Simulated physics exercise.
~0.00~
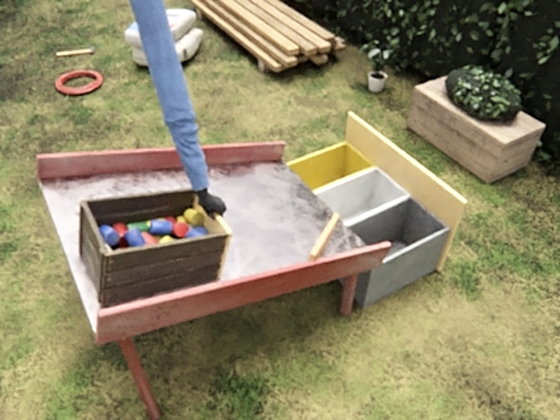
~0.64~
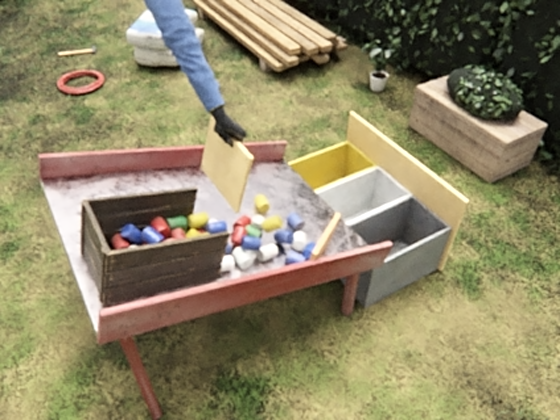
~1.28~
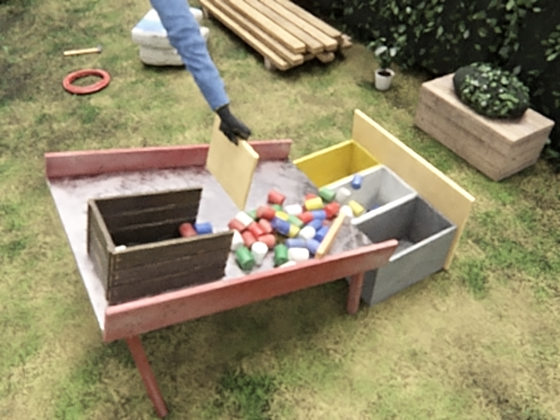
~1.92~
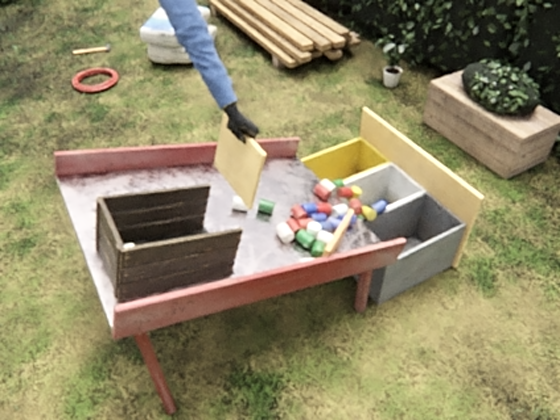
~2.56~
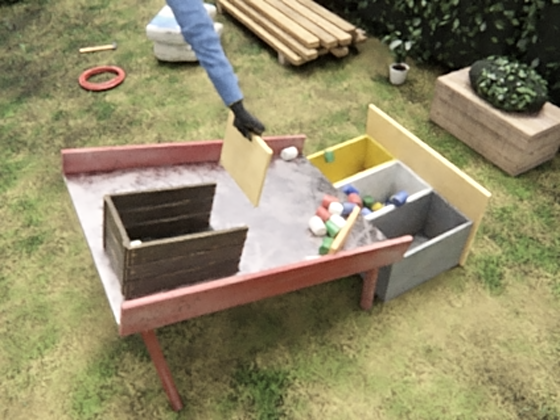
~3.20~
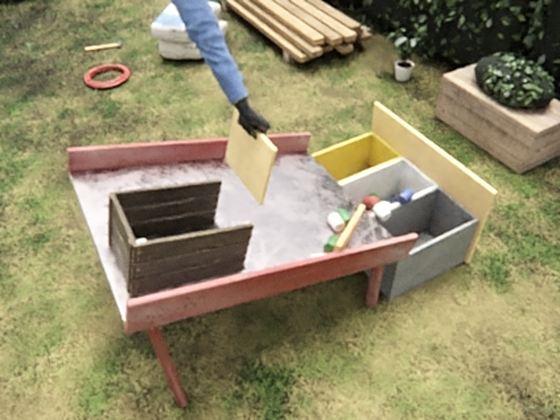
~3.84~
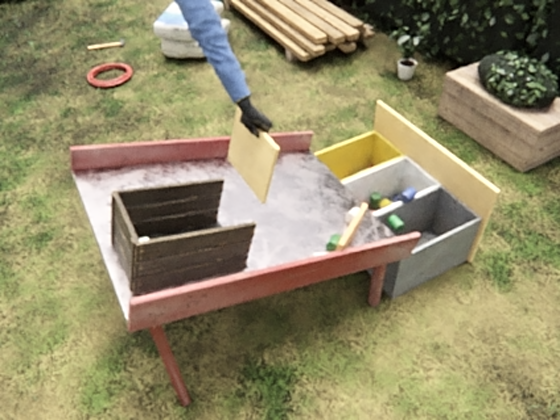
A gloved hand reaches over a dark wooden box of small coloured jars on a sloping, red-edged table and lifts a pale wooden gate from its open side. The jars spill out and tumble down to the right, spreading across the dusty surface. They bunch up near an angled board at the lower end, then drop into the totes and bin beyond, most heading for the white one in the middle while a few reach the yellow and grey. By the end, the hand still holds the gate up, the slope is nearly bare, and a few stragglers rest beside the board.
